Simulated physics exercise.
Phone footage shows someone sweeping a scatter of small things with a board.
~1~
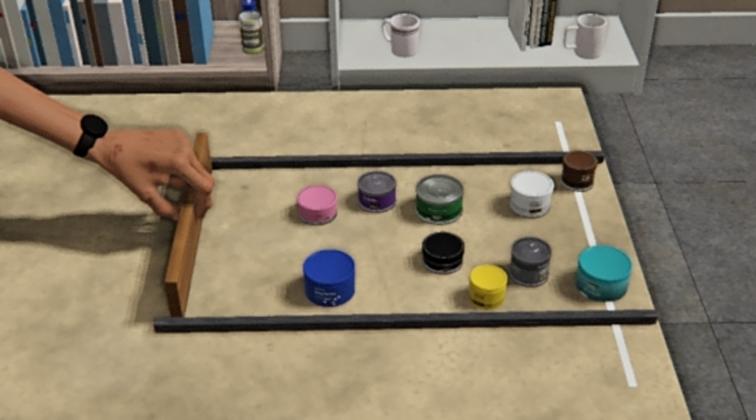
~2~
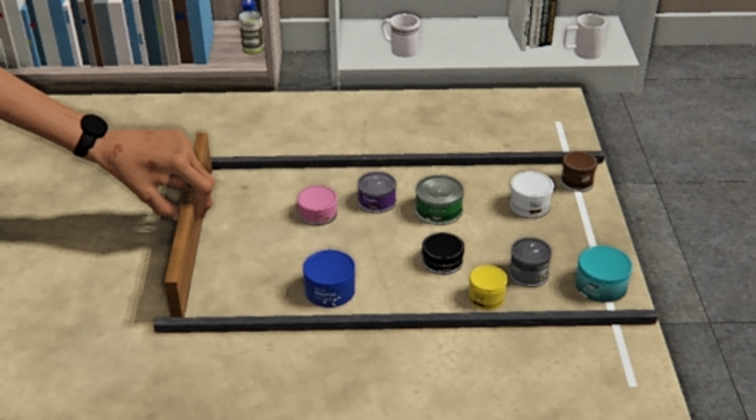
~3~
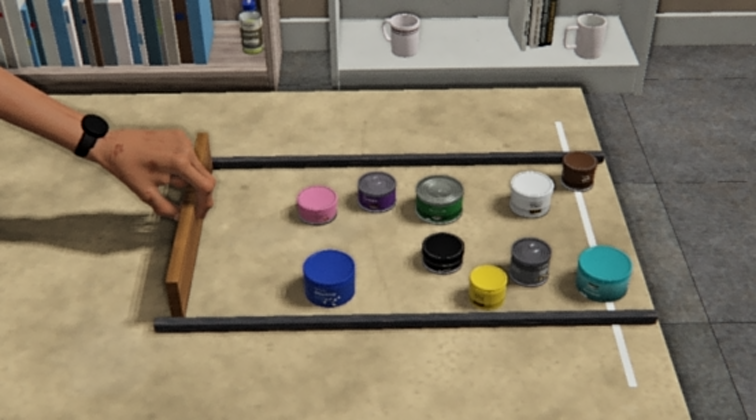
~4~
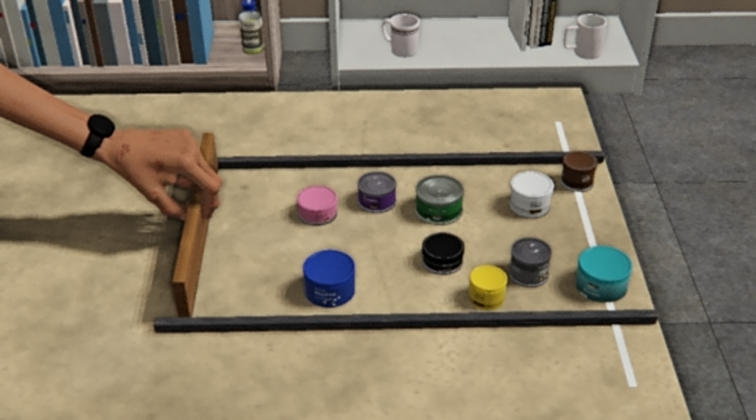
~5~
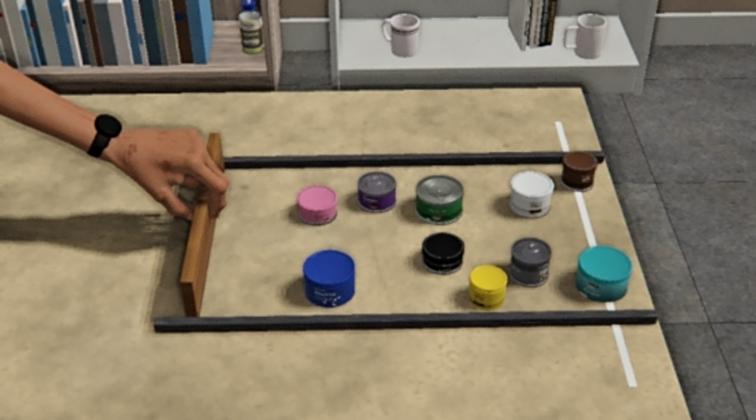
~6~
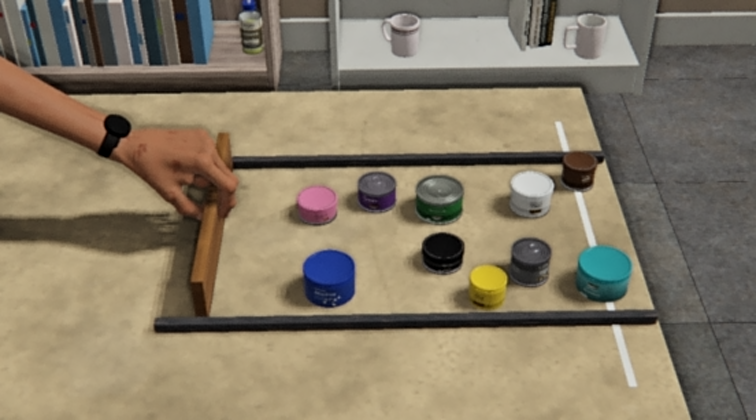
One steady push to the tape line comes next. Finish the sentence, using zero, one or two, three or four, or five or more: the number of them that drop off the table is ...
The number that drop off the table is five or more.
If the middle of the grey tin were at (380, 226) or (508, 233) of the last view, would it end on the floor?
In the two tries the grey tin is not knocked off and is not knocked off, in that order.
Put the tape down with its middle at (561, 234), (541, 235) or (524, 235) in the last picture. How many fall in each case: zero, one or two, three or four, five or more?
So, going place by place, I'd say either one or two; just one or two; one or two.
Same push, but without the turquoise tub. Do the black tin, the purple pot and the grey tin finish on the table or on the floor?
So: The black tin does not drop, the purple pot does not drop, the grey tin goes down.
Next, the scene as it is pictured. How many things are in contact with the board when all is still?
That comes to 4.
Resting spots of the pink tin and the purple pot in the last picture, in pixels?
First (604, 205), then (596, 179).
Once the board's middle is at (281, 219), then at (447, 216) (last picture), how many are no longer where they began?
The first count is 0, and then it's 7.
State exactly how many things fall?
Result - number fallen: 6.
Soon after, none off yet; brown tin at rest near (579, 171); turquoise tub at rest near (604, 274); white tin at rest near (531, 195).
At rest, the number that fall off is five or more; fallen, green tin, yellow tub, grey tin, white tin, turquoise tub and brown tin.
